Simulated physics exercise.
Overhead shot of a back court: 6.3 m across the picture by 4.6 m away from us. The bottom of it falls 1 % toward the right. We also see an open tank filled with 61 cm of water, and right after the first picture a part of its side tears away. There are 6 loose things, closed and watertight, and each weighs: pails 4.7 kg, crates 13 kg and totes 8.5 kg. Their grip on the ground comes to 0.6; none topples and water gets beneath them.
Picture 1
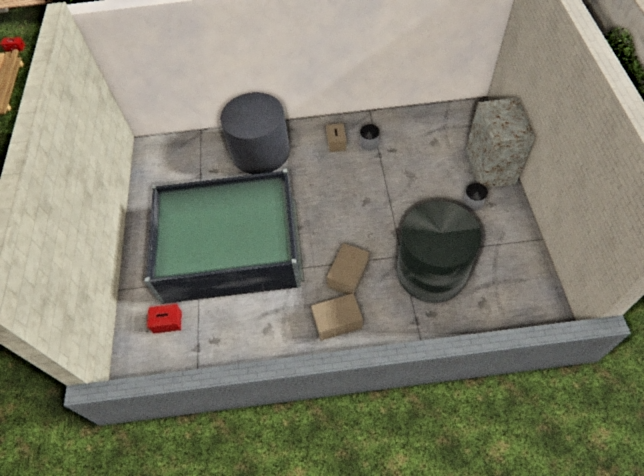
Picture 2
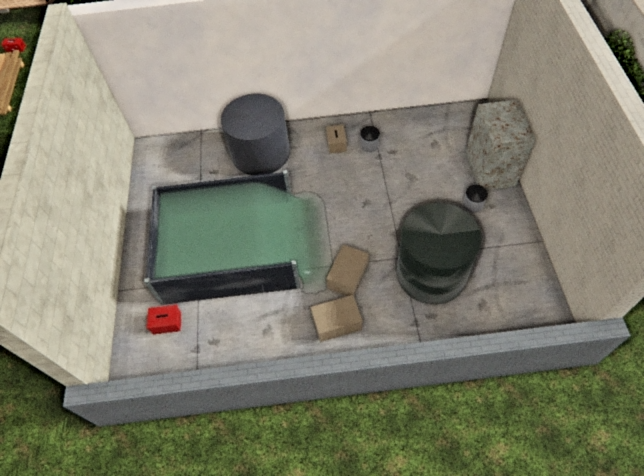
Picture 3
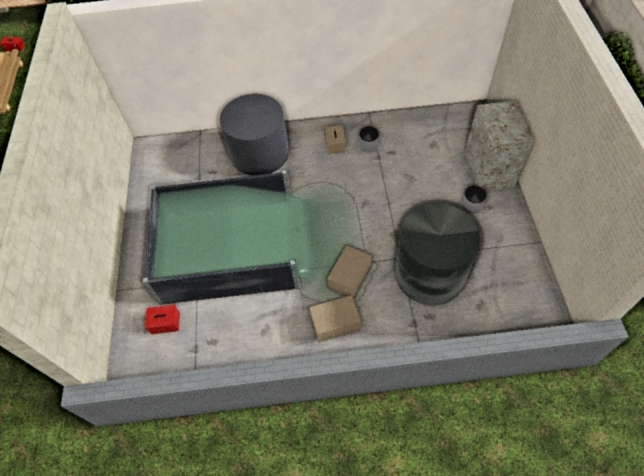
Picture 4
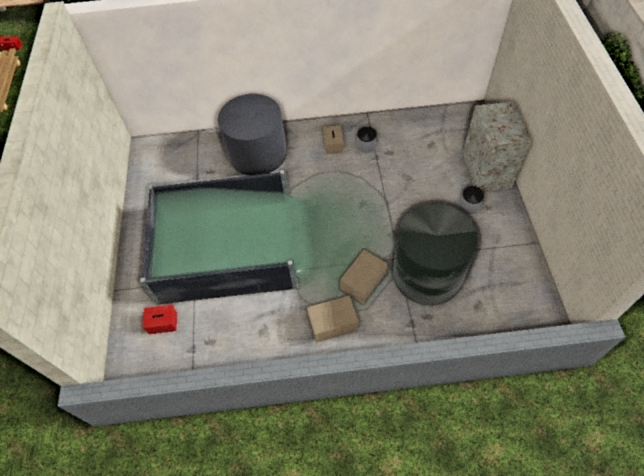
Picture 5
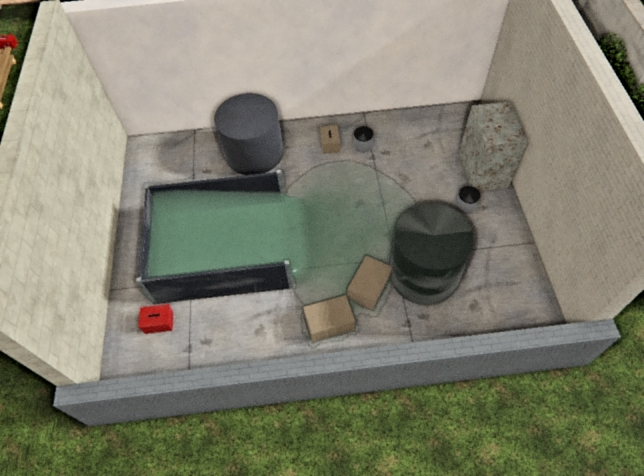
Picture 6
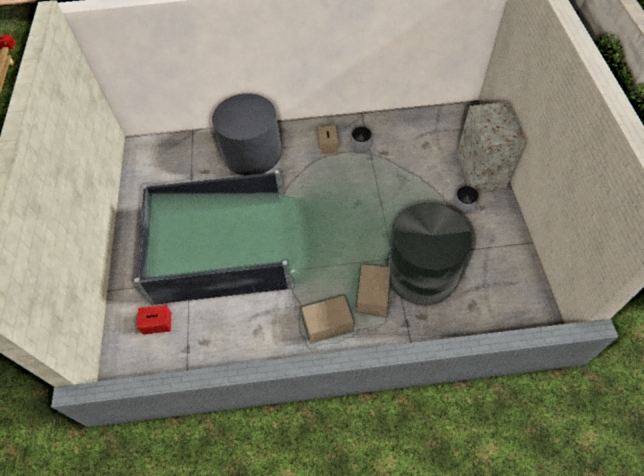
Greenish water poured out through the torn right side of an open tank and spread in a widening sheet across the paved court, nudging and turning one cardboard-coloured box while the red tote barely moved.
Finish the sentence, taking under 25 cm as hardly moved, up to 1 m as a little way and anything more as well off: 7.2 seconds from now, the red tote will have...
The red tote will have hardly moved.
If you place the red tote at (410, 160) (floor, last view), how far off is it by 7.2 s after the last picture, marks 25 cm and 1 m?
In the end it is hauled off.
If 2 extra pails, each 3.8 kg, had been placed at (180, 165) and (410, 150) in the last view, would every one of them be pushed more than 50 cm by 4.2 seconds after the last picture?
Well, the first is lower and the second higher.
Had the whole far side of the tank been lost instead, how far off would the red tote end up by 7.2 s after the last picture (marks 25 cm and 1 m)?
The red tote simply stays where it is.
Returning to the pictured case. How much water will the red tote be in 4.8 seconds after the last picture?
Roughly 3 cm deep.
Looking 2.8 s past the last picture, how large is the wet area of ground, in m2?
Wet: Near 20 m2.
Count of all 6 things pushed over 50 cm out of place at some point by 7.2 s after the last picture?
The answer here is 4.
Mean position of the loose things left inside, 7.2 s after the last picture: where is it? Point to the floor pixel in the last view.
Mean position approx. (353, 275).
Then, 0.9 s after the last picture the red tote is near (152, 316), 0.0 m from its start, aground; 1 afloat.
Then, 2.8 s after the last picture the red tote is near (152, 316), 0.0 m from its start, aground; 2 afloat.
Then, 4.8 s after the last picture the red tote is near (152, 316), 0.0 m from its start, aground; 3 afloat.
Then, 7.2 s after the last picture the red tote is near (152, 316), 0.0 m from its start, aground; 4 afloat.
